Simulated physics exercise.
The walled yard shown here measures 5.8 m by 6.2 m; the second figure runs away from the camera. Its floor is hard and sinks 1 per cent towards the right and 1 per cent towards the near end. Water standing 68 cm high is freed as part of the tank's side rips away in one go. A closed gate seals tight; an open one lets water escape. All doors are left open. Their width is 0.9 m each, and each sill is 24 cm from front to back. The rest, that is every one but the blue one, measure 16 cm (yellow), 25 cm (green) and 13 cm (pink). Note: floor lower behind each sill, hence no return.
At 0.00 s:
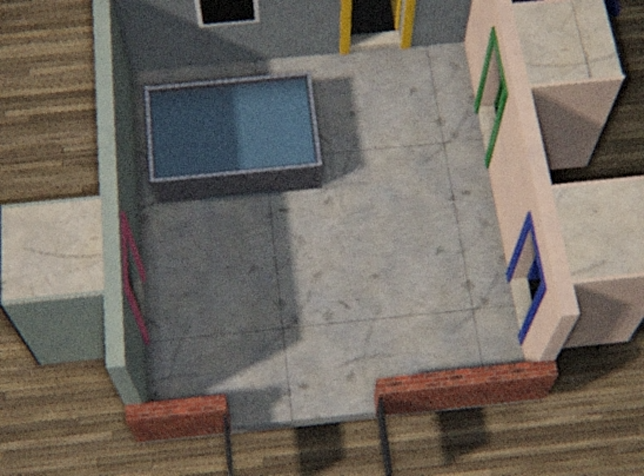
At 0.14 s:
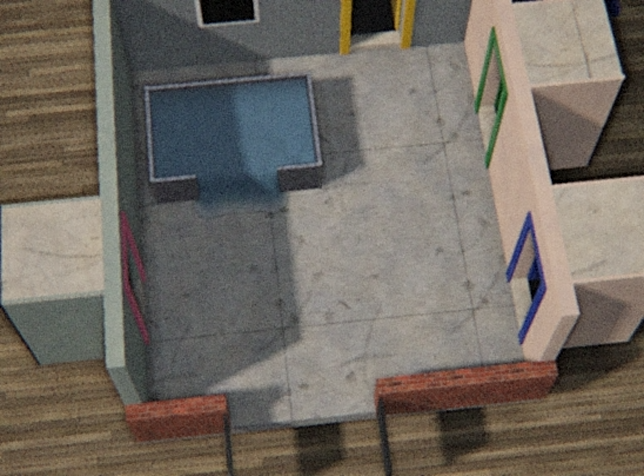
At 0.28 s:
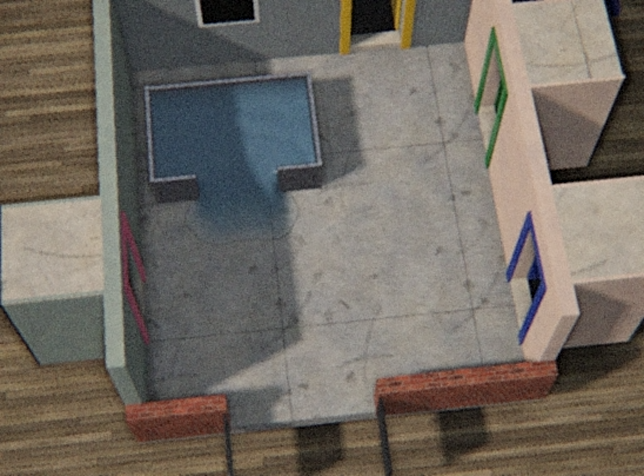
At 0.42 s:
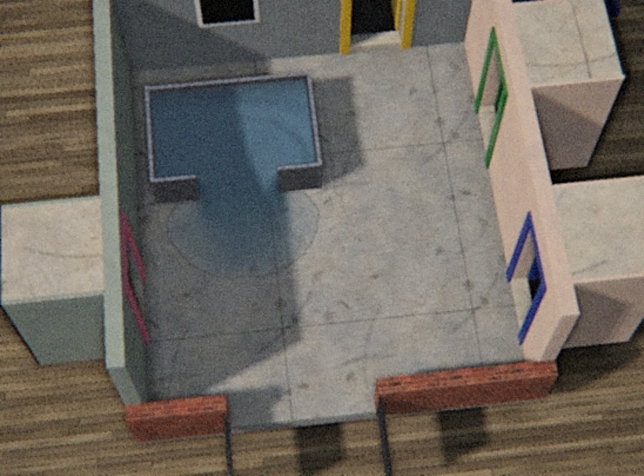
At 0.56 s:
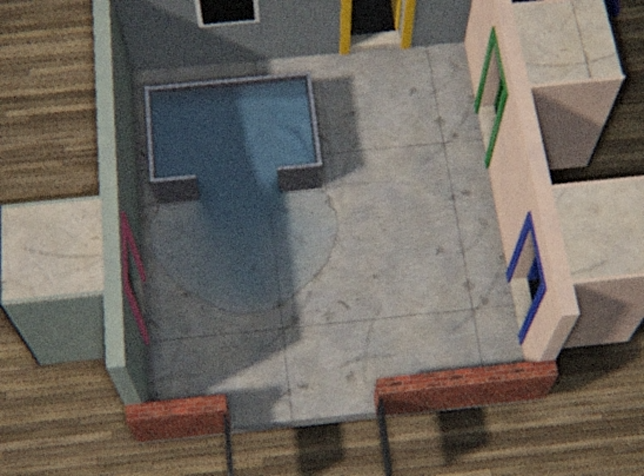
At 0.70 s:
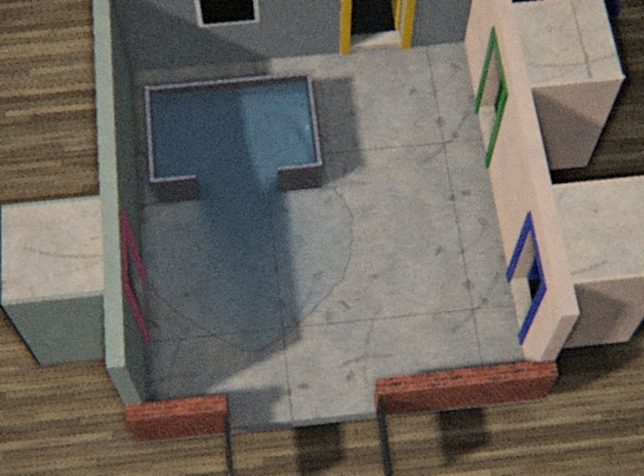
Water sat still in a tank in the walled yard until part of the tank's near side vanished, then poured through the gap and spread across the pale floor in a widening, rounded sheet.
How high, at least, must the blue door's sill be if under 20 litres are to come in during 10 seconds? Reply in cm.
I would say about 7 cm.
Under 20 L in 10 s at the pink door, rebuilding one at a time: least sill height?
At pink, about 9.5 cm.
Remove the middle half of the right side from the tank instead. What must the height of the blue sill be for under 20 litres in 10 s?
About 11.5 cm.
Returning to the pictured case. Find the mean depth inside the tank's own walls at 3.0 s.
It averages near 28 cm.
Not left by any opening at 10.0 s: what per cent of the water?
Share still there: Approx. 50 percent.
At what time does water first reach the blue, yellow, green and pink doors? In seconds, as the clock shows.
Door blue: 3.0 seconds; door yellow: 8.0 seconds; door green: 4.5 seconds; door pink: 0.9 seconds.
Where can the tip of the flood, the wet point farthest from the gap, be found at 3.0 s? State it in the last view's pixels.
The farthest wet point is roughly at (528, 380) in the last view.
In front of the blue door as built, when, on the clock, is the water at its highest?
I'd guess close to 6.0 seconds.
After 1.4 s water covers 40 % of the floor, deepest (36 cm) near (240, 206); it has not reached the blue door.
After 3.0 s water covers 50 % of the floor, deepest (28 cm) near (516, 381); 6 cm at the blue door, 0 litres in over its 16 cm sill.
After 10.0 s water covers 90 % of the floor, deepest (12 cm) near (516, 381); 7 cm at the blue door, 0 litres in over its 16 cm sill.
At the blue door as built, the water arrived by 3.0 s and peaked near 12 cm at 6.0 s.
Run again over the same 10 s with other heights there, 31 litres in over 6 cm, 11 litres over 8 cm. The limit of 20 litres is kept from about 7 cm up.
